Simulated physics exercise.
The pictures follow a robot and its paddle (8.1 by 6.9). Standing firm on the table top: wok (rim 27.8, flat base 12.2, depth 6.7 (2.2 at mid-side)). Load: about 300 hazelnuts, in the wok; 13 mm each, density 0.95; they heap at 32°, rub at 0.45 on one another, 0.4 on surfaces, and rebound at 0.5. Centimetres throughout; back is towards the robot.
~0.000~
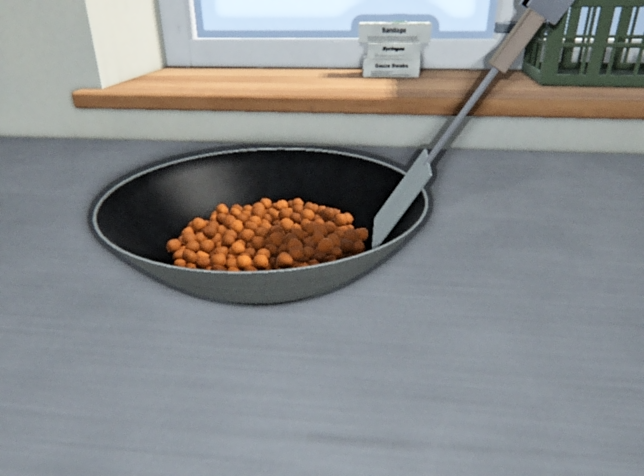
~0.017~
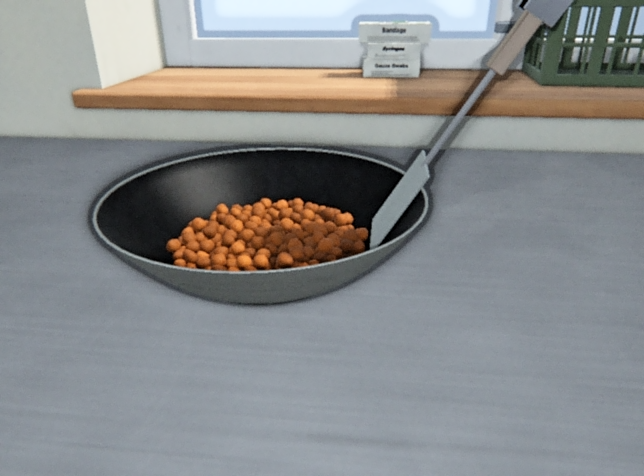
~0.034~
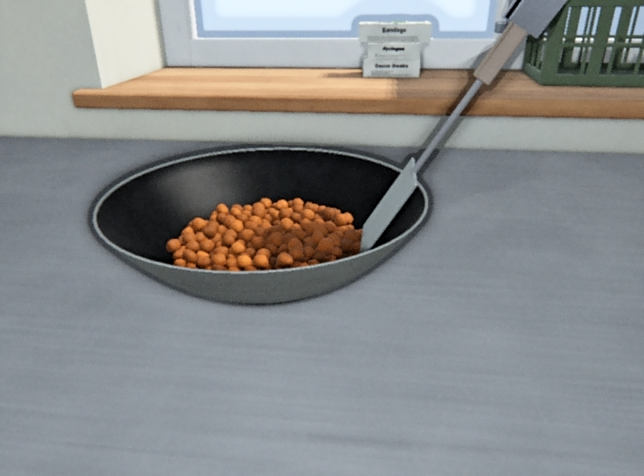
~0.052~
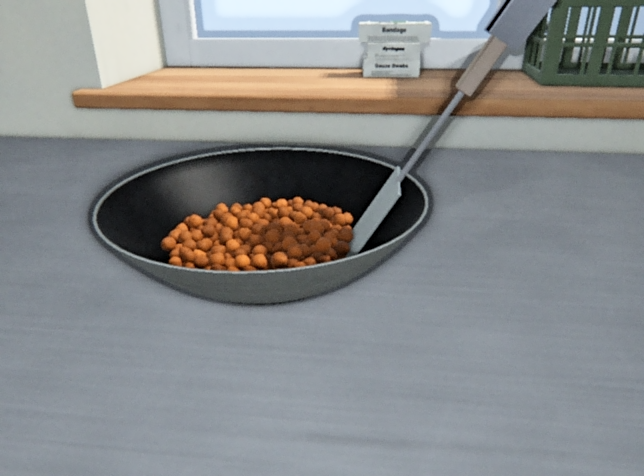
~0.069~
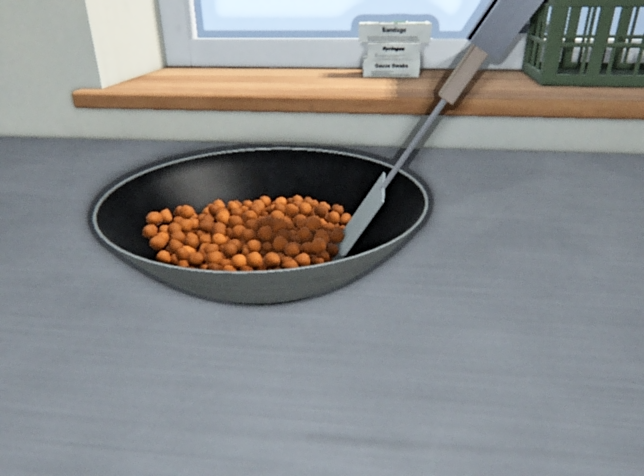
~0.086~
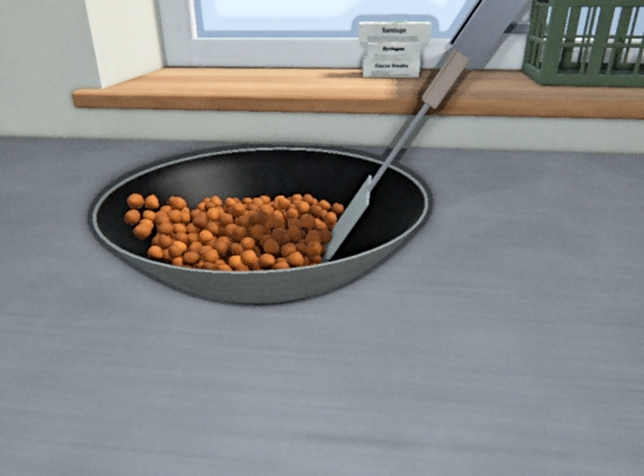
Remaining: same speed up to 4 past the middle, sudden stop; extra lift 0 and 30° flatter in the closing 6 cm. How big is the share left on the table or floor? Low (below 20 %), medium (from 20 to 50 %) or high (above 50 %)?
Answer: Low; below 20 % of the hazelnuts finish on the table or floor.
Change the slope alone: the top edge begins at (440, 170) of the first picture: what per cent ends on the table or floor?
Some 0 per cent.
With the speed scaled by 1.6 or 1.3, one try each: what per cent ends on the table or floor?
About 5 and 5 per cent.
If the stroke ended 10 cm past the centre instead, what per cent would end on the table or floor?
Then about 15 per cent.
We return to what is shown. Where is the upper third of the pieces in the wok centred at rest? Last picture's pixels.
Near (182, 221).
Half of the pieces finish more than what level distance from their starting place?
About 4 cm.
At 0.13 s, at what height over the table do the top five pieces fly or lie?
About 8 cm.
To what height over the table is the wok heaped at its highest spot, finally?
Some 7.0 cm.
After 0.13 s, sloping 57°, highest piece 9 above the table; 296 in the wok, 1 on the blade or in flight.
After 0.17 s, sloping 44°, highest piece 10 above the table; 294 in the wok, 3 on the blade or in flight.
After 0.39 s, sloping 29°, highest piece 7 above the table; 292 in the wok, 5 on the table or floor.
After 1.44 s, sloping 29°, highest piece 7 above the table; 292 in the wok, 5 on the table or floor.
At rest, 292 in the wok, 5 on the table or floor. That is 2 % on the table or floor.
